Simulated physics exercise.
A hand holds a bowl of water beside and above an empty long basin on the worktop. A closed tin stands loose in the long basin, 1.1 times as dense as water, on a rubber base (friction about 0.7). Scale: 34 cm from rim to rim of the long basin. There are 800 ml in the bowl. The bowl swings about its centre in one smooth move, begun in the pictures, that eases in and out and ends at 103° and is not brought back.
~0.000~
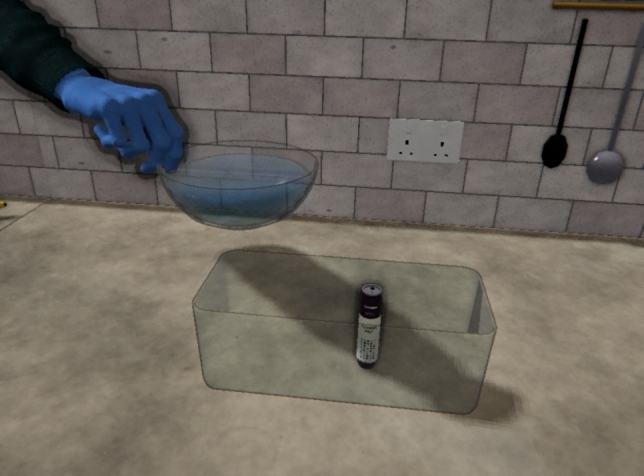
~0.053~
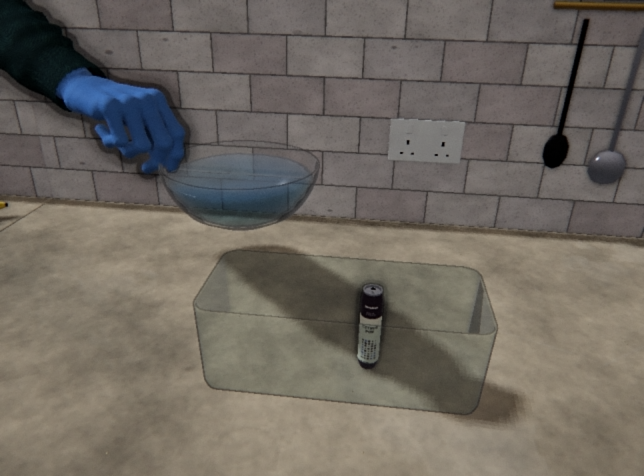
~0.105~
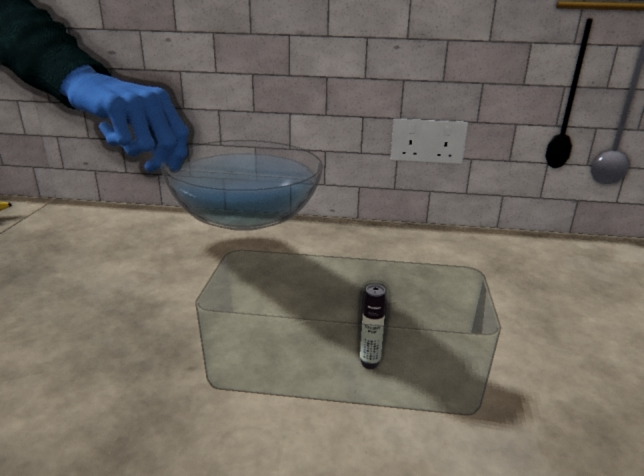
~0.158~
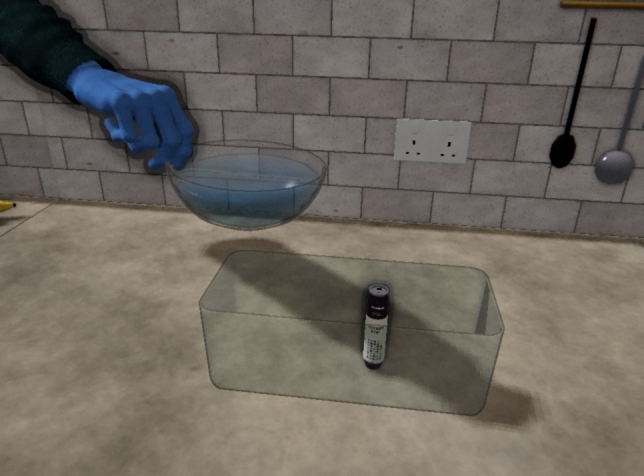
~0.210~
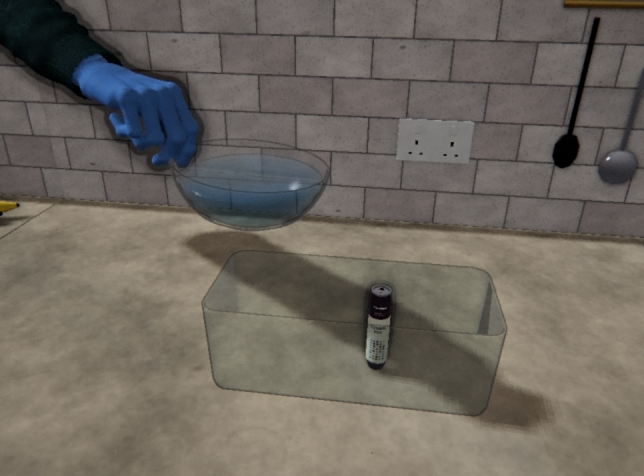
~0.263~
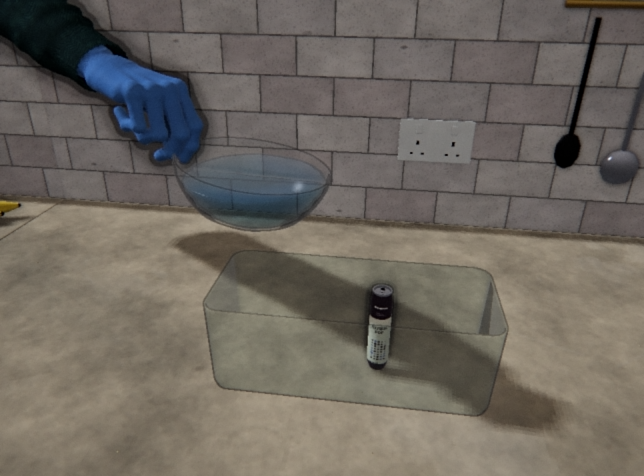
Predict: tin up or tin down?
The tin goes over.
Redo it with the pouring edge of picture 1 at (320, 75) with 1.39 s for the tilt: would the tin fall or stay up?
Then it keeps standing.
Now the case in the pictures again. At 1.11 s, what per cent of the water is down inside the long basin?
Near 96 in a hundred.
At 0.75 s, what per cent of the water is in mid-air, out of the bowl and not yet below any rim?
Near 32 in a hundred.
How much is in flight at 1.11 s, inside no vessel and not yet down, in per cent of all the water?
Some 3 per cent.
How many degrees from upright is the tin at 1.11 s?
It is at some 20°.
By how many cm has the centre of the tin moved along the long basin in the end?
Some 6.5 cm.
By 0.75 s the tilt is 58° and 40 per cent is still to pour; the tin stands where it began.
By 1.11 s the tilt is 93° and 1 per cent is still to pour; the tin leans 22°.
By 1.48 s the tilt is 103° and 0 per cent is still to pour; the tin lies on its side.
By 1.89 s the tilt is 103° and 0 per cent is still to pour; the tin lies on its side.
At rest the tin lies on its side.
